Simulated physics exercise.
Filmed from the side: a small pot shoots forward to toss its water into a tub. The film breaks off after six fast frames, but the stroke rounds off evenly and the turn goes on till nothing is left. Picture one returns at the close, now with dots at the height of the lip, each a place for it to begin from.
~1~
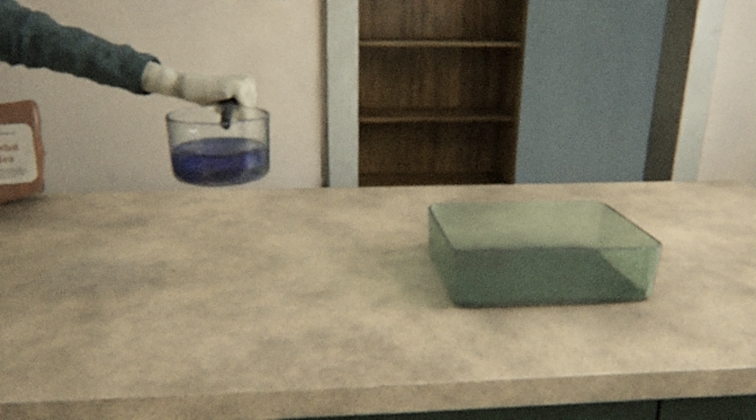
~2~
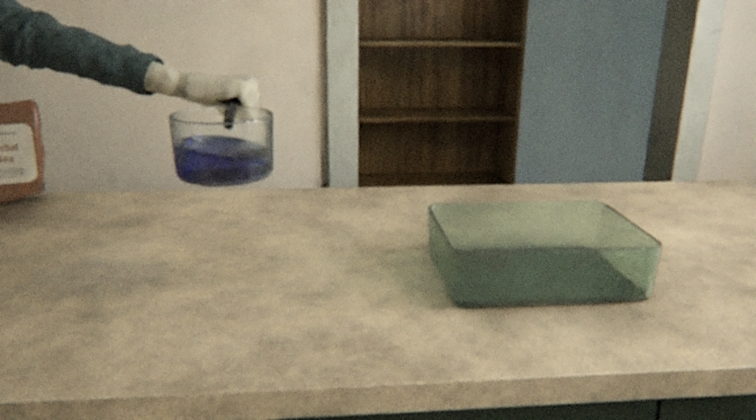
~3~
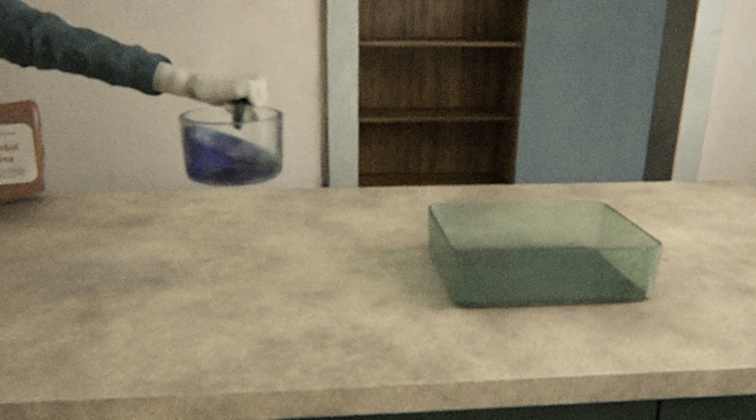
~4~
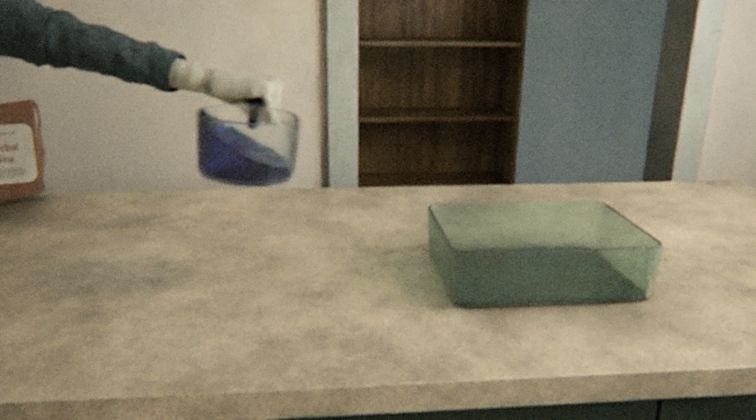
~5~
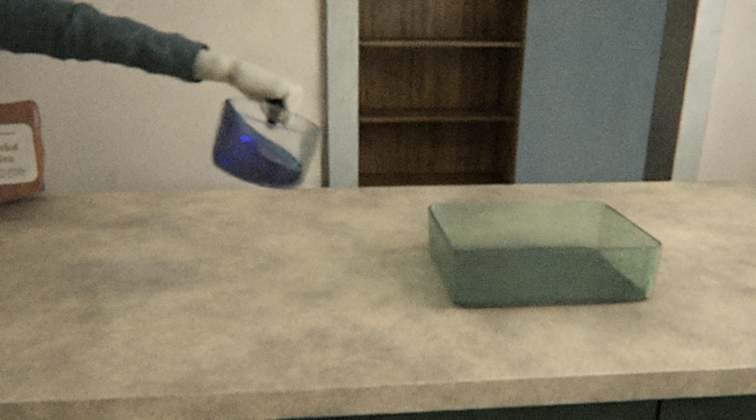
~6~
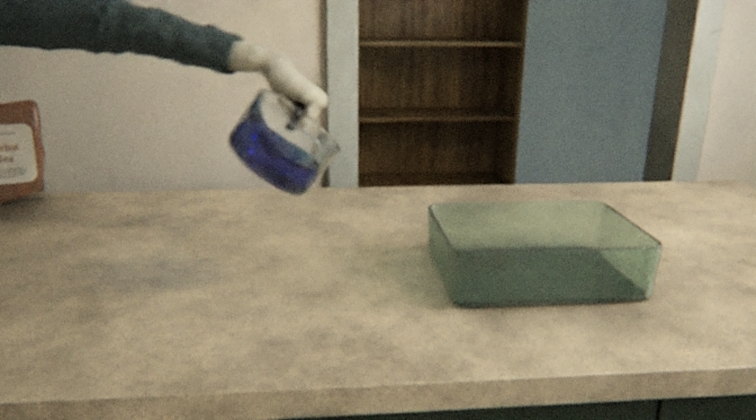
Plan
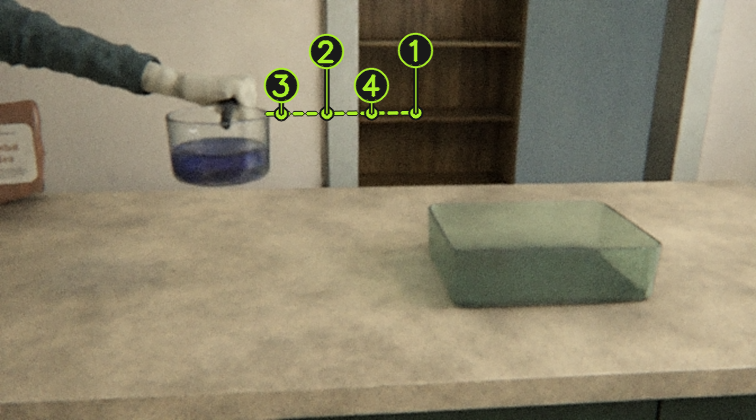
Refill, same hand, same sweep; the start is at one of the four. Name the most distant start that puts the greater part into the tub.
Spot 2.
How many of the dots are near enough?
Three.
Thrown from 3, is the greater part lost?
Yes, that goes wrong.
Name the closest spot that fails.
That would be 3.
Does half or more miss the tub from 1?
No.
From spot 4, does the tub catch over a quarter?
Yes, it does.
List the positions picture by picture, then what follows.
Upright, lip at (267, 113); tub from (451, 305) to (650, 297); nothing has left yet, in the first picture.
Upright, lip at (270, 113); nothing has left yet, in the second picture.
Upright, lip at (280, 113); nothing has left yet, in the third picture.
Tipped about 5°, lip at (297, 118); nothing has left yet, in the fourth picture.
Tipped about 18°, lip at (319, 129); nothing has left yet, in the fifth picture.
Tipped about 38°, lip at (339, 148); nothing has left yet, in the sixth picture.
On the marked copy, 1 at (415, 112); 2 at (326, 113); 3 at (281, 113); 4 at (371, 113).
For spot 1, about 84 % lands in the tub, 7 % falls short and 9 % goes beside or beyond.
For spot 2, about 67 % lands in the tub, 22 % falls short and 11 % goes beside or beyond.
For spot 3, about 26 % lands in the tub, 69 % falls short and 5 % goes beside or beyond.
For spot 4, about 81 % lands in the tub, 4 % falls short and 15 % goes beside or beyond.
